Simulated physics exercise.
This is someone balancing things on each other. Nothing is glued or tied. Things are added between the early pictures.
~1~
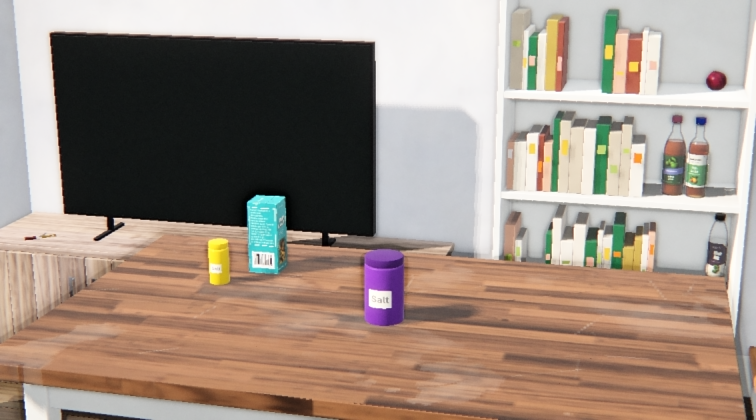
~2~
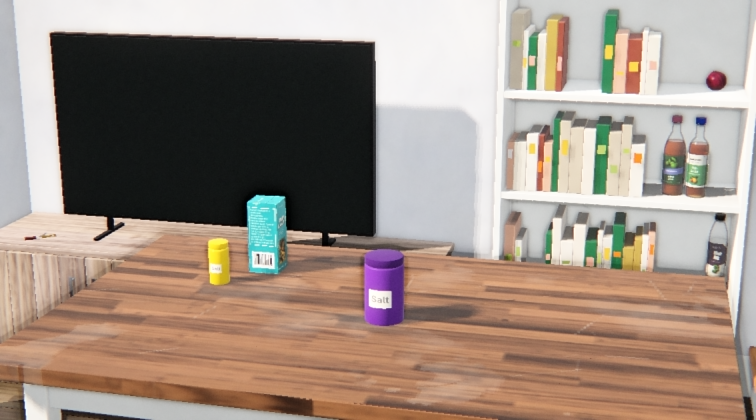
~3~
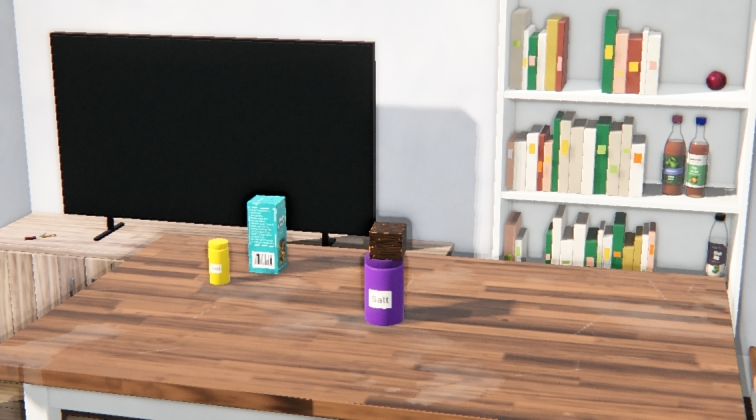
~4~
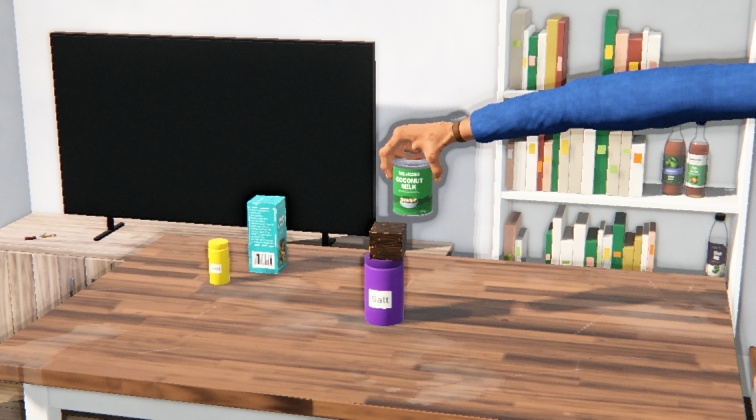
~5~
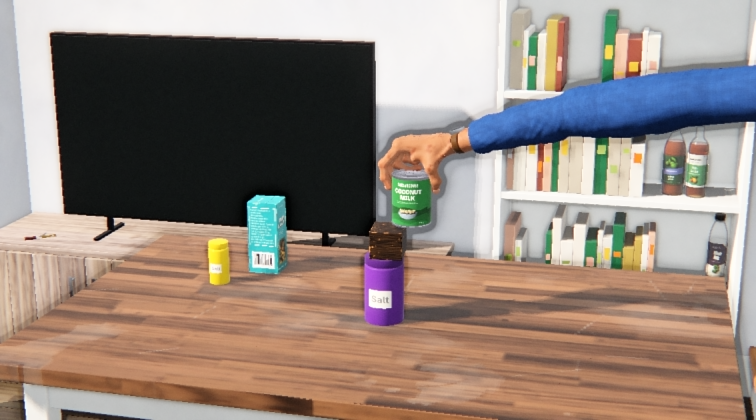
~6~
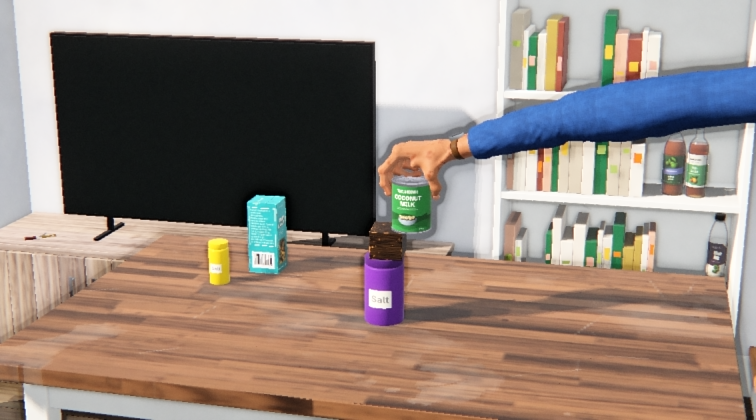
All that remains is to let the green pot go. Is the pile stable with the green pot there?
It comes apart.
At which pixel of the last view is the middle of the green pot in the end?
Around (435, 305).
Then, 0.30 s later than the last frame, green pot now fallen.
Then, 0.40 s later than the last frame, things are still on the move.
Then, 0.50 s later than the last frame, as before.
Then, 1.30 s later than the last frame, nothing new.
When it is over, fallen, green pot; the other 4 as before. End places, in pixels of the last picture, green pot near (435, 305). The pile gives way.
